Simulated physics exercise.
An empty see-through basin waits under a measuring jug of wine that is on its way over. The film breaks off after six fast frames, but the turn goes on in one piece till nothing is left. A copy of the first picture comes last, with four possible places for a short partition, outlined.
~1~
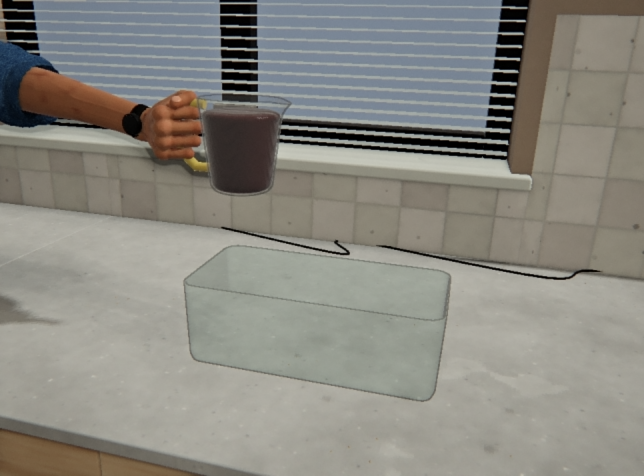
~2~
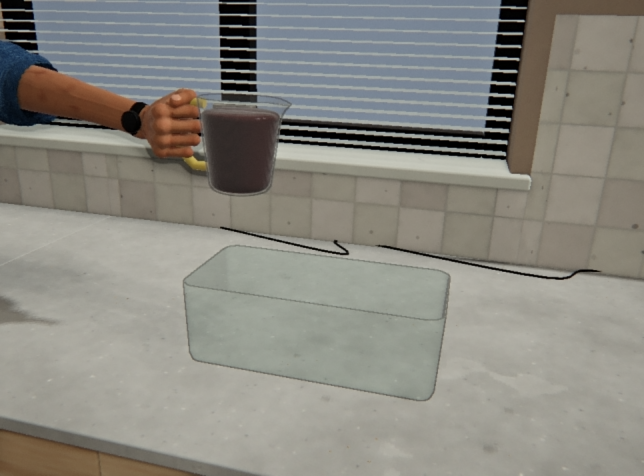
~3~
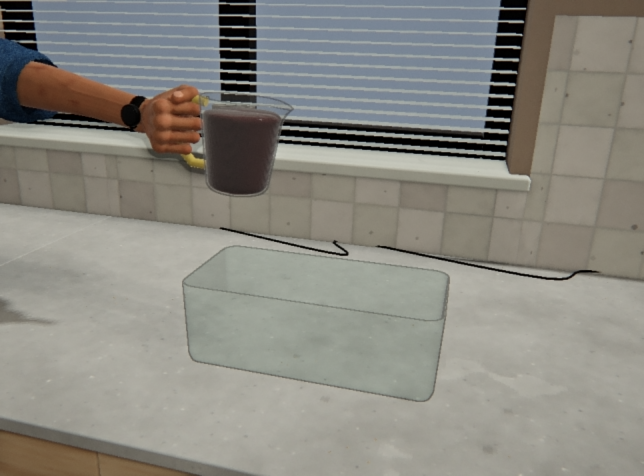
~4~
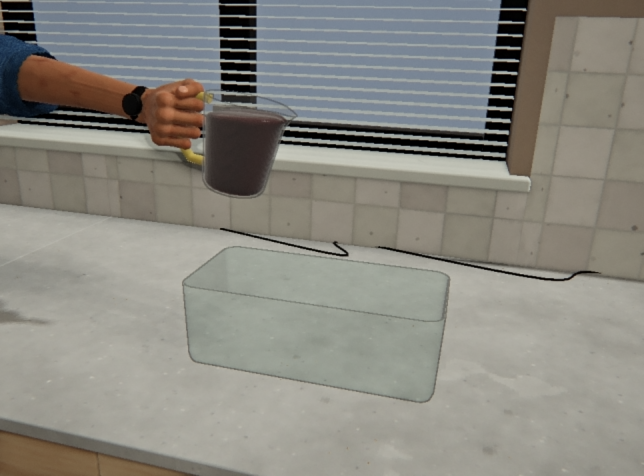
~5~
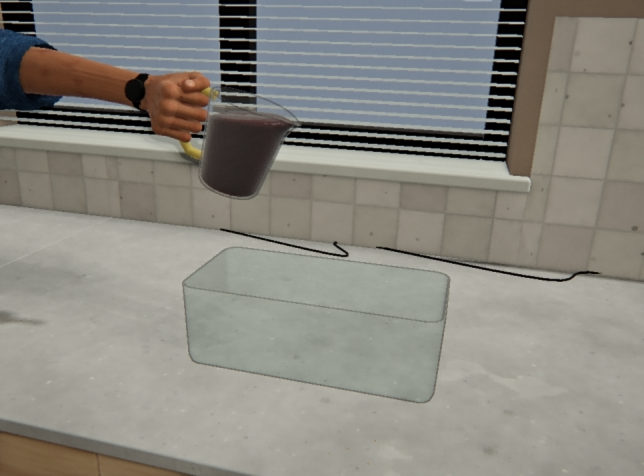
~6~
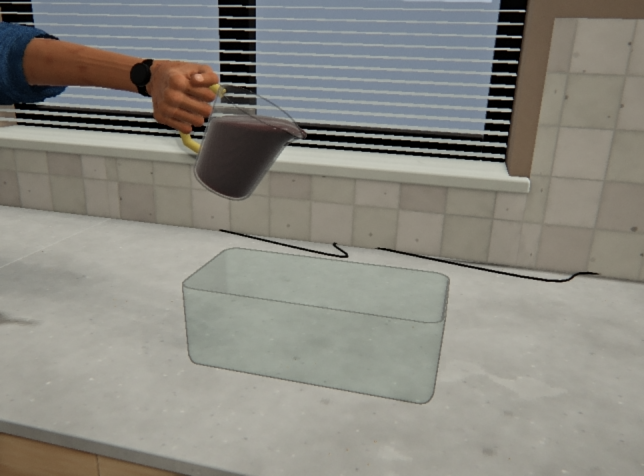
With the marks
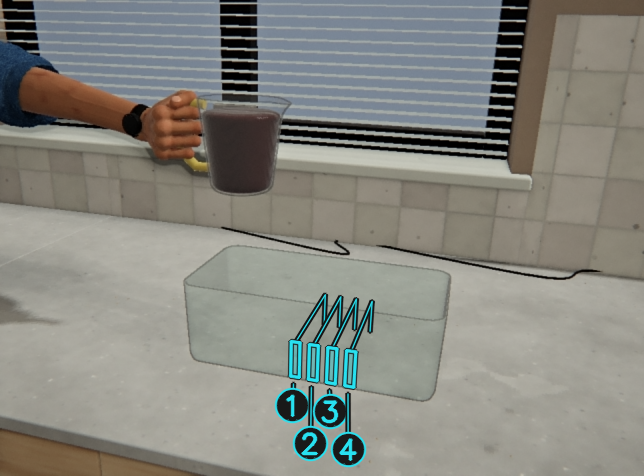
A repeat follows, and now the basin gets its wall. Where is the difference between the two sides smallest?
3 is best.
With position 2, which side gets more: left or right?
The right one.
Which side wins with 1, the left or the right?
The right side.
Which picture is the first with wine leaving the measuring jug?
In picture 6.
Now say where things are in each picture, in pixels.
Upright, lip at (289, 103); basin from (192, 356) to (435, 399); nothing has left yet, in the first frame.
Upright, lip at (289, 105); nothing has left yet, in the second frame.
Tipped about 5°, lip at (291, 109); nothing has left yet, in the third frame.
Tipped about 11°, lip at (295, 116); nothing has left yet, in the fourth frame.
Tipped about 19°, lip at (299, 125); nothing has left yet, in the fifth frame.
Tipped about 28°, lip at (301, 137); wine is over the lip, down to (301, 137), in the sixth frame.
In cyan, 1 at (293, 383); 2 at (311, 386); 3 at (329, 390); 4 at (347, 393).
If 1 is chosen, about 3 % ends left of the wall and 96 % right of it.
If 2 is chosen, about 12 % ends left of the wall and 86 % right of it.
If 3 is chosen, about 49 % ends left of the wall and 50 % right of it.
If 4 is chosen, about 87 % ends left of the wall and 9 % right of it; 4 % is lost outside.
